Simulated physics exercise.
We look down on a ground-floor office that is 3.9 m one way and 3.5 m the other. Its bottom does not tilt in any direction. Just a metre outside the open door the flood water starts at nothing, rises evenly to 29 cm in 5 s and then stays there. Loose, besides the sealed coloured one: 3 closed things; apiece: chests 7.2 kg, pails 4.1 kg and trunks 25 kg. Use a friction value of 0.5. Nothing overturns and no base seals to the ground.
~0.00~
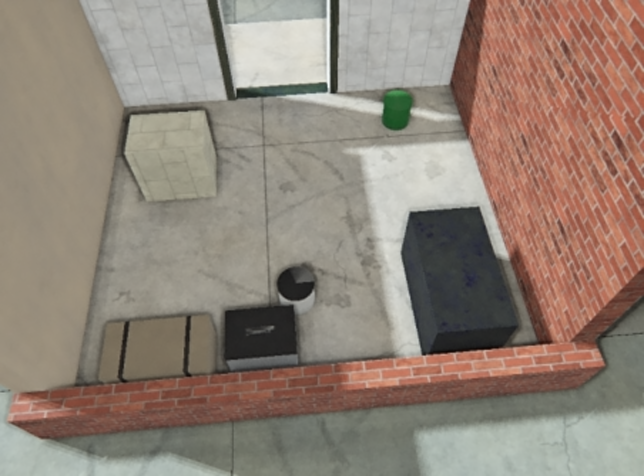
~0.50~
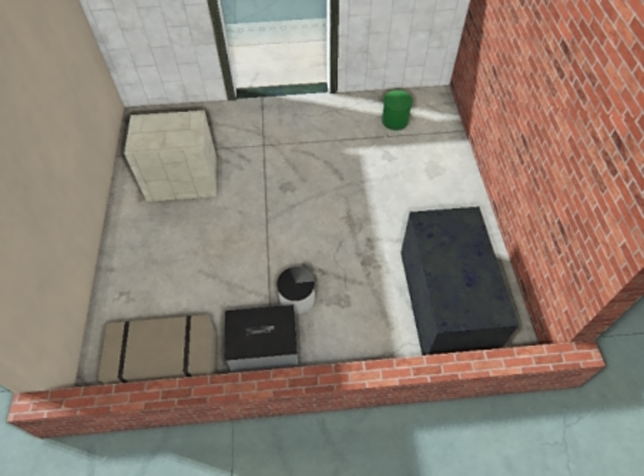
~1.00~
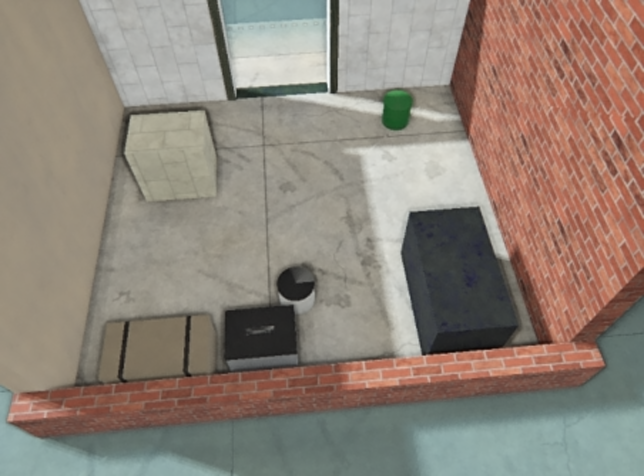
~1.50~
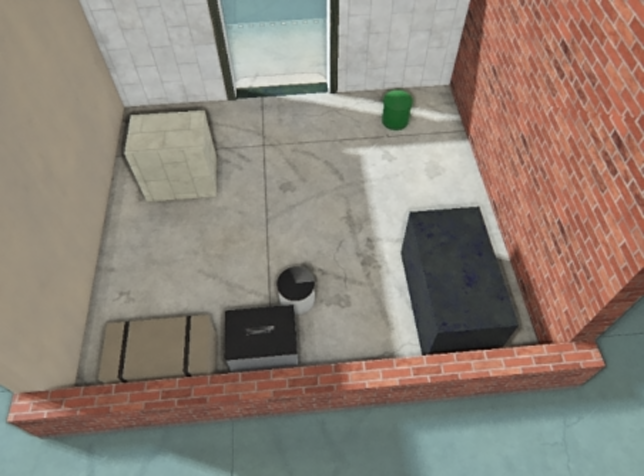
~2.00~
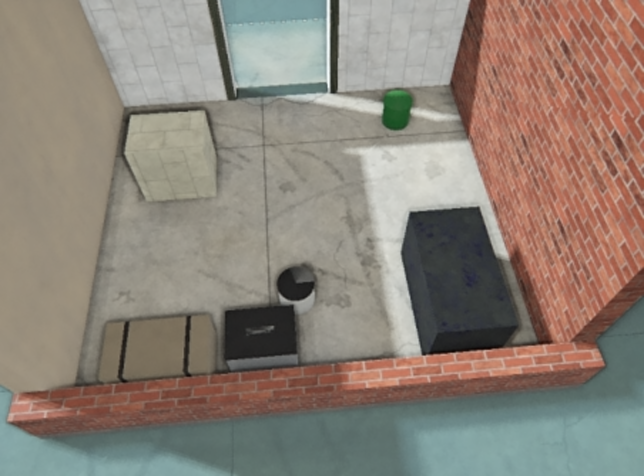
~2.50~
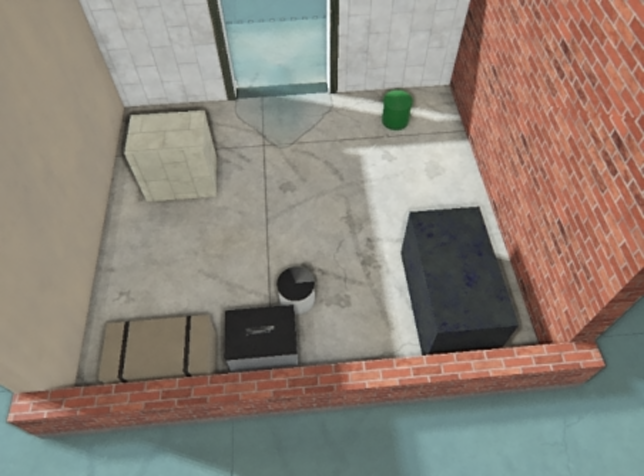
Shallow water spreading over the ground outside a walled room, then creeping through the doorway onto the floor as everything inside stays still.
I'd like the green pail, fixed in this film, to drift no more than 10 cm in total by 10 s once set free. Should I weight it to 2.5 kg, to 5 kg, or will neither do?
Go for 5 kg.
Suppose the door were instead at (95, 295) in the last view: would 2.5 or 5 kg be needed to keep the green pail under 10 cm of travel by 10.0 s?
Then neither load is enough.
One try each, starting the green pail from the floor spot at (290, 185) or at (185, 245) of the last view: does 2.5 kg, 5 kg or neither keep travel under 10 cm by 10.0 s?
In turn: Neither is enough; neither is enough.
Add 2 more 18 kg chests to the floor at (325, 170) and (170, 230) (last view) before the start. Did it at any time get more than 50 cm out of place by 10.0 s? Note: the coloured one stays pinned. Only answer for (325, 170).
For that spot the answer is greater than that.
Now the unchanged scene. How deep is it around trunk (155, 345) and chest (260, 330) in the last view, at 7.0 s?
I'd estimate 15 cm for the first and 18 cm for the second.
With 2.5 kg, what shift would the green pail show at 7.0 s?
Roughly 0 cm.
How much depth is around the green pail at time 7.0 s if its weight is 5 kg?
Close to 2 cm deep.
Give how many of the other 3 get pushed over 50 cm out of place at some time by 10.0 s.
That comes to 3.
After 3.5 s the green pail would be 0 cm from its start with 2.5 kg and 0 cm from its start with 5 kg; 0 cm of water round it then.
After 4.5 s the green pail would be 0 cm from its start with 2.5 kg and 0 cm from its start with 5 kg; 1 cm of water round it then.
After 7.0 s the green pail would be 0 cm from its start with 2.5 kg and 0 cm from its start with 5 kg; 2 cm of water round it then.
After 10.0 s the green pail would be 14 cm from its start with 2.5 kg and 0 cm from its start with 5 kg; 5 cm of water round it then.
